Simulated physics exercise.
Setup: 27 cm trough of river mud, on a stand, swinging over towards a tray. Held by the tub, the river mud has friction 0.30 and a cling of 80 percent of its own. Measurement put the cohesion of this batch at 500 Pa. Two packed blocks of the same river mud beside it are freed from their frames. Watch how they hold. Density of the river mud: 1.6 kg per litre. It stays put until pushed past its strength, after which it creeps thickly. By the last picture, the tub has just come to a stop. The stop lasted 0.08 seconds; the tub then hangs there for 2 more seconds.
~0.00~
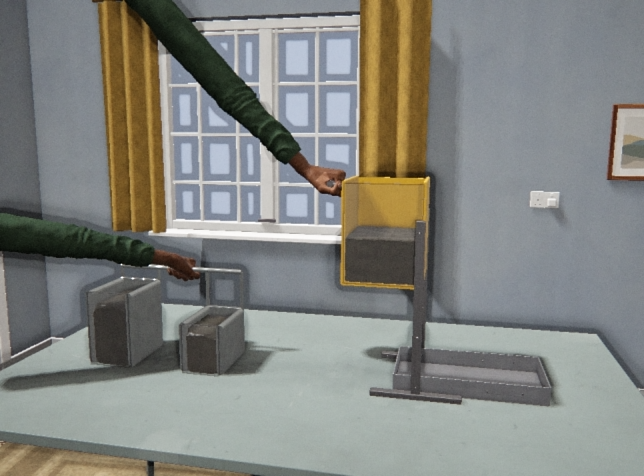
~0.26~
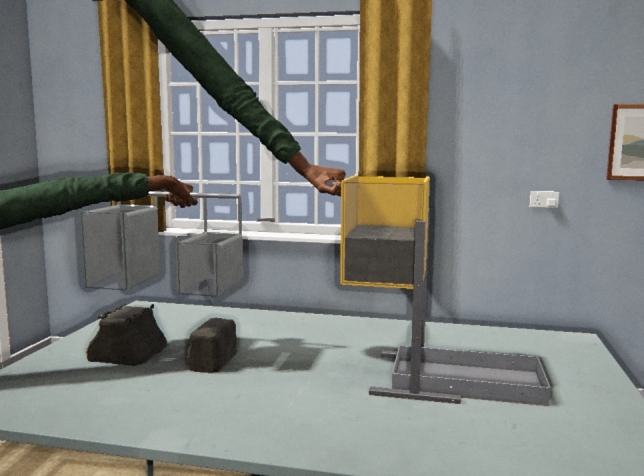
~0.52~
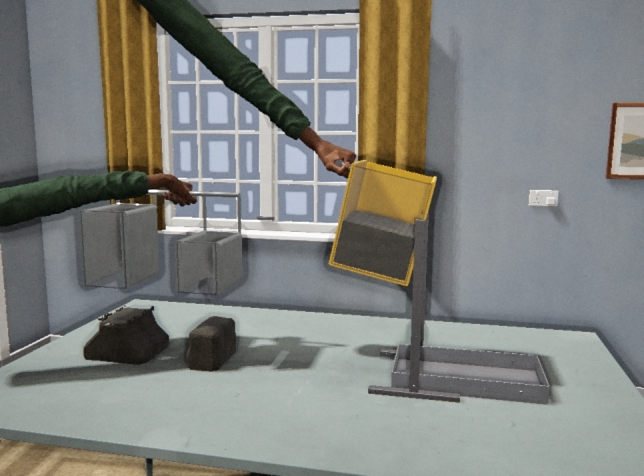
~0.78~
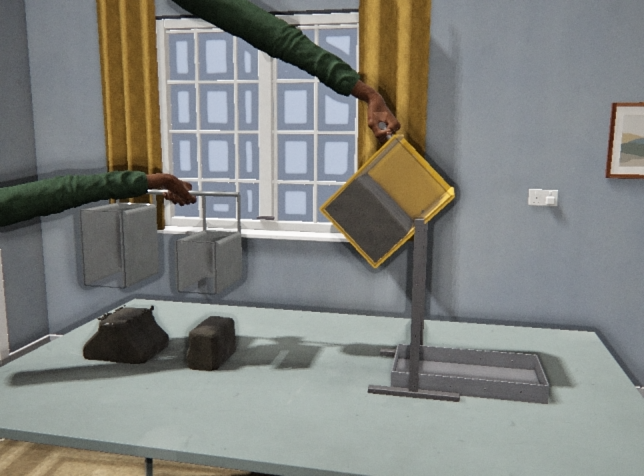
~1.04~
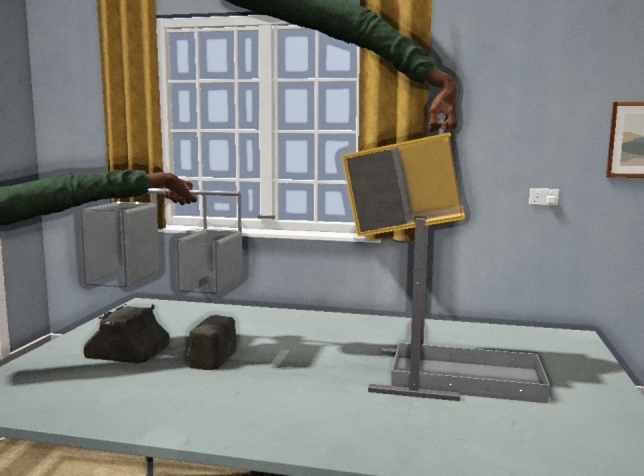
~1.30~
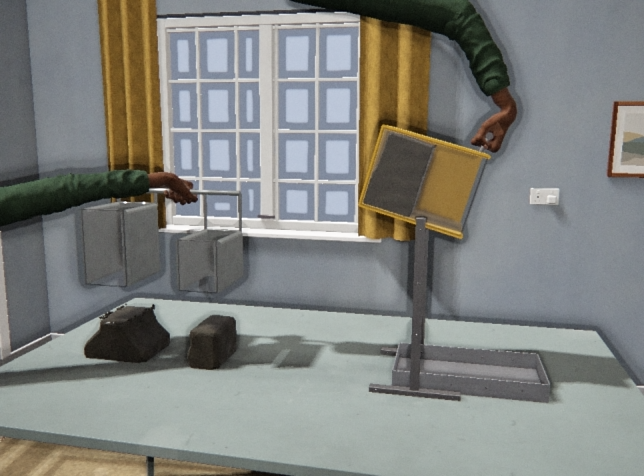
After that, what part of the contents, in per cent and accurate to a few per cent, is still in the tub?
The part still in the tub is near 58 out of 100.
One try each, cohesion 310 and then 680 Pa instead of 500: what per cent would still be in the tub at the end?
First 40 %, second 100 %.
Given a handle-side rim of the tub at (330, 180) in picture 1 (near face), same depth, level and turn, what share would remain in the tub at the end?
Some 45 per cent, I reckon.
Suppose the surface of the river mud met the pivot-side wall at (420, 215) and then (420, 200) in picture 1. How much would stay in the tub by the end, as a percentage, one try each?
Respectively 40 percent and 30 percent.
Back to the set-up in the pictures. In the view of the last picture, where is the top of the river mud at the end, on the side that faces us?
The highest point sits at around (392, 190).
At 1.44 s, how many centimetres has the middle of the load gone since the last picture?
About 6 cm.
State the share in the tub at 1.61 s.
Near 80 %.
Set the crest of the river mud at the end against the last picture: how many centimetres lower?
About 14 cm.
By 1.44 s, the tub is at 106 degrees and holds 100 %.
By 1.61 s, the tub is at 106 degrees and holds 81 %.
By 1.78 s, the tub is at 106 degrees and holds 59 %.
By 1.95 s, the tub is at 106 degrees and holds 58 %.
By 3.30 s, at the end, the tub is at 106 degrees and holds 58 %.
